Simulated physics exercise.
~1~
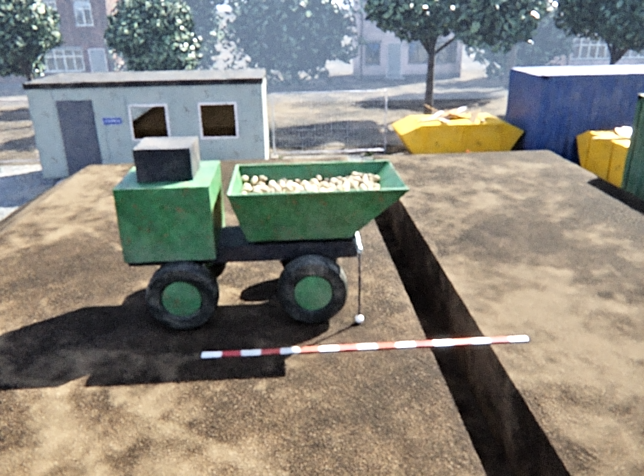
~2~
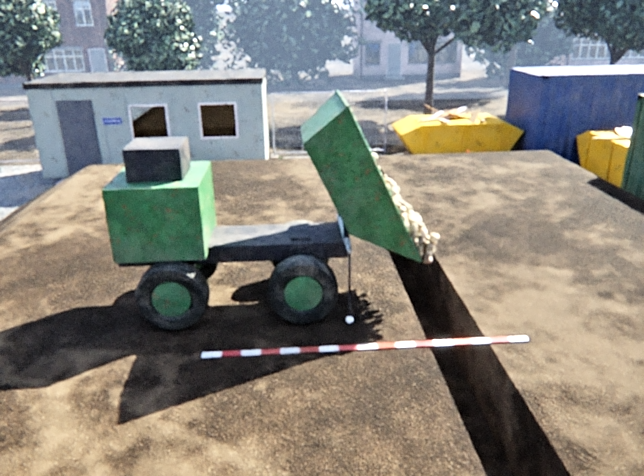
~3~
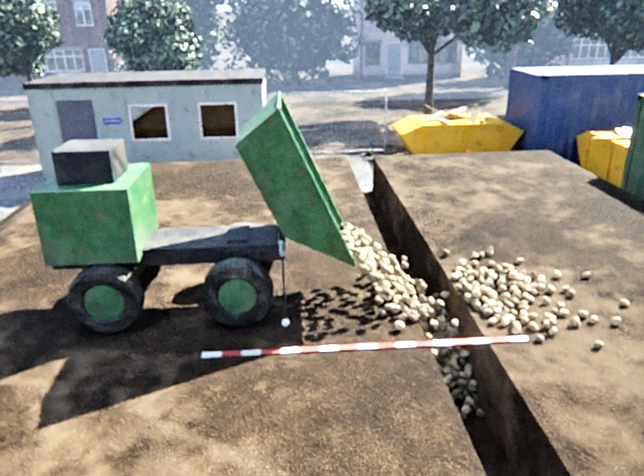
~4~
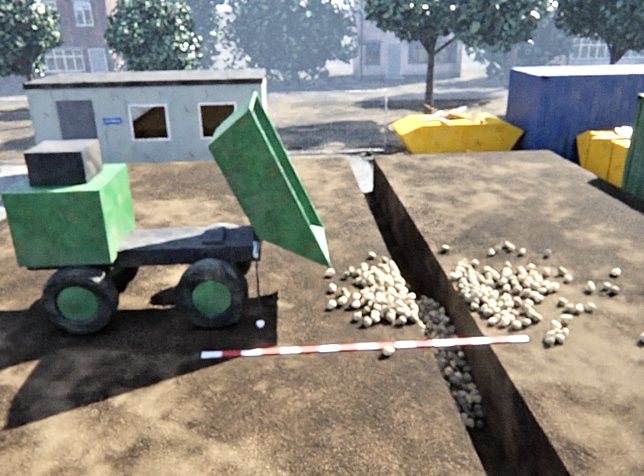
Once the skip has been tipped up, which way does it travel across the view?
It moves to the left, carried along as the dumper draws away from the trench.
